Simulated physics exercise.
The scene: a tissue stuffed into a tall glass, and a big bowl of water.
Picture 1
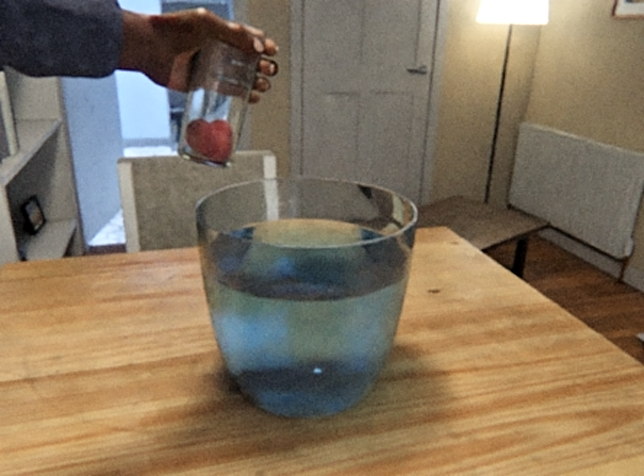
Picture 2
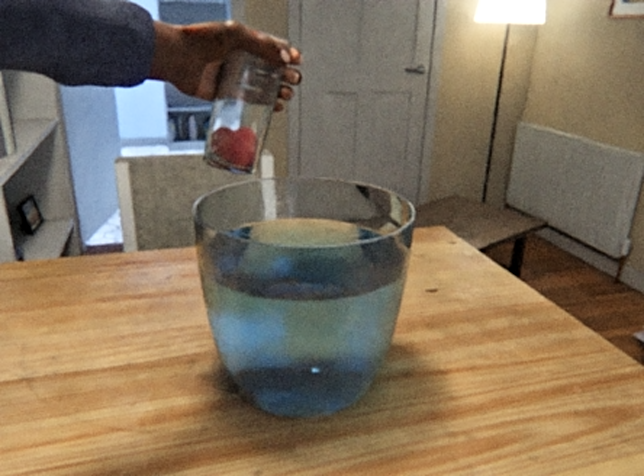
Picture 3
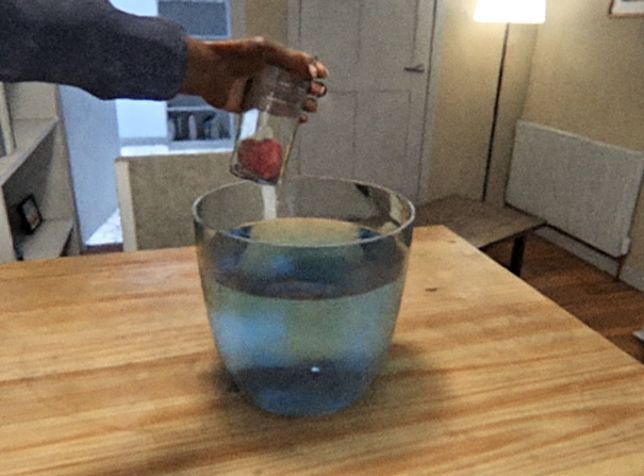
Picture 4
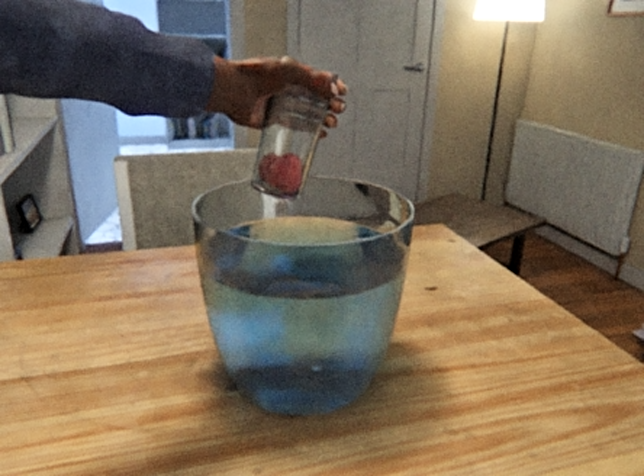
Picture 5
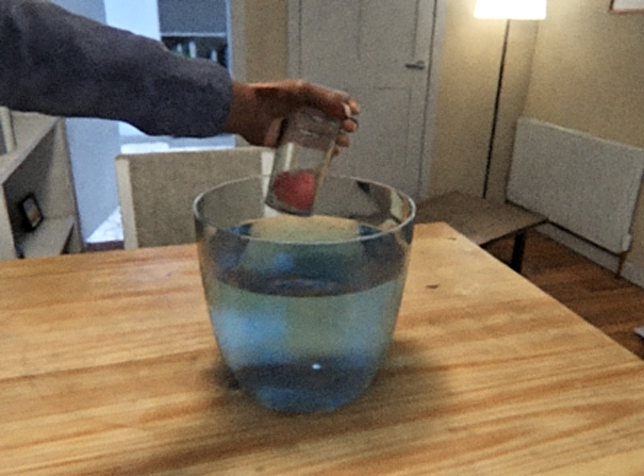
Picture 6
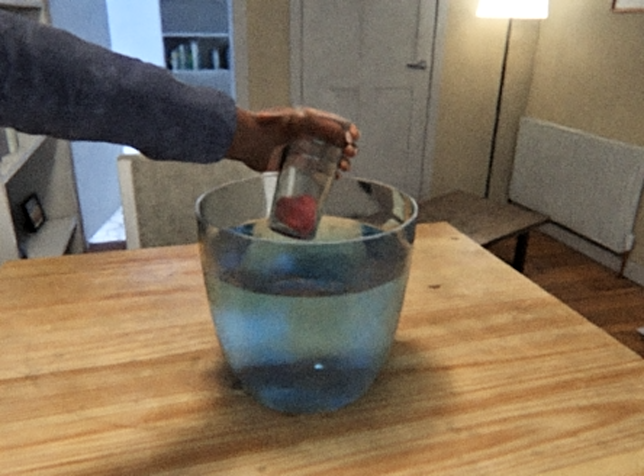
The clip opens with a hand reaching from the left, holding a tall, slightly tilted clear glass with a red tissue inside above a big bowl of water on a wooden table. The arm moves right and lowers the glass, mouth up, past the bowl's rim until it is just over the water.
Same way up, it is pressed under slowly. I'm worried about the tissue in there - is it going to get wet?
Yes, it gets wet.
Shortly, the tall glass enters the water.
Then, water pours in as the air escapes.
At the finish, the tall glass is under, flooded, and the tissue is wet.
